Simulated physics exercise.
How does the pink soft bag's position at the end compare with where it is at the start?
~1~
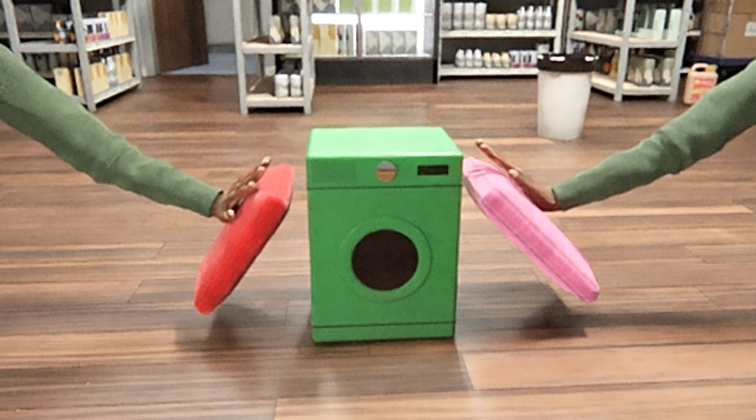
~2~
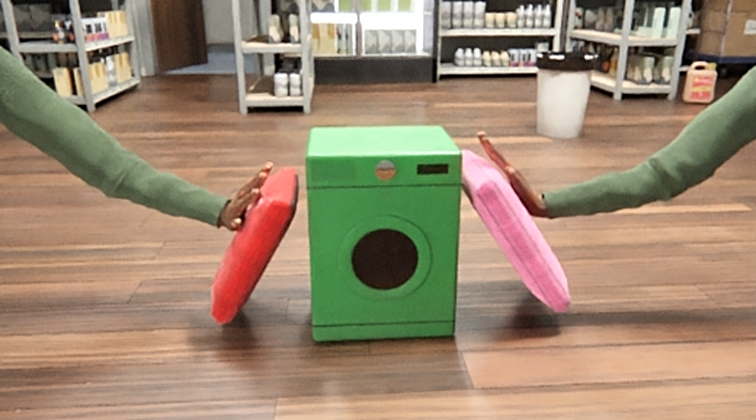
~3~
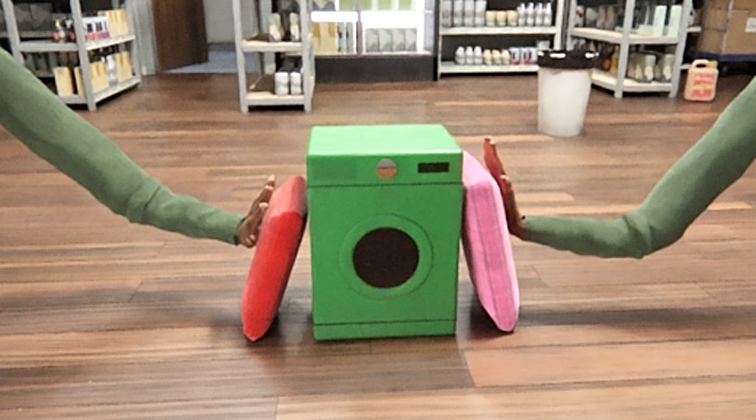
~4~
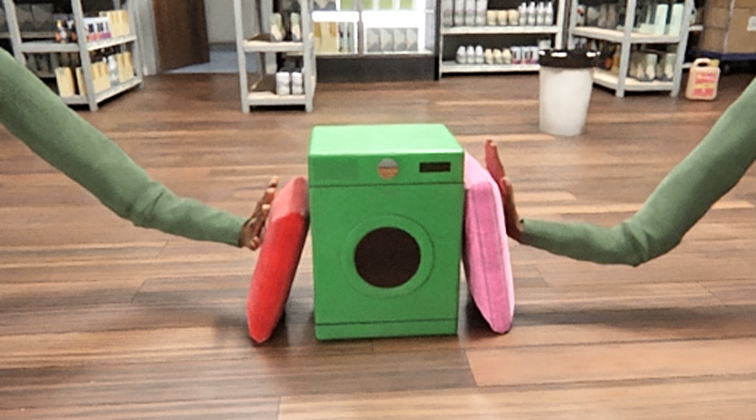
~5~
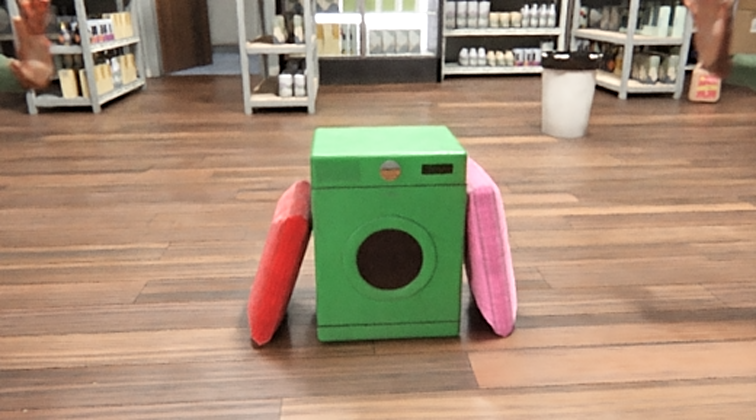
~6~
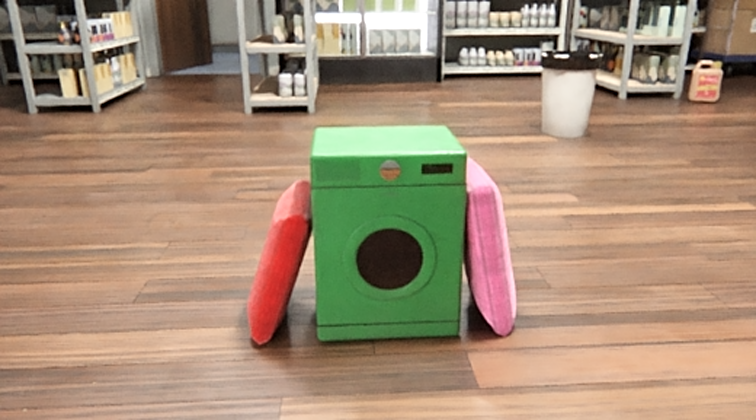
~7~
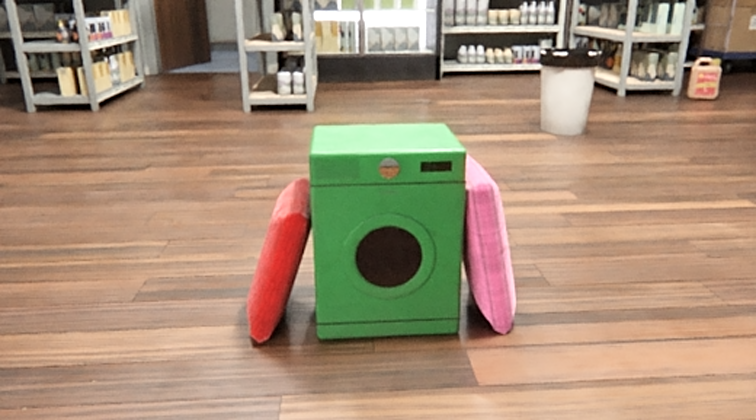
At the start the pink soft bag slants widely out to the right of the green machine with a hand on it. By the end it has shifted left and slightly lower, leaning more upright and close against the machine's right side.
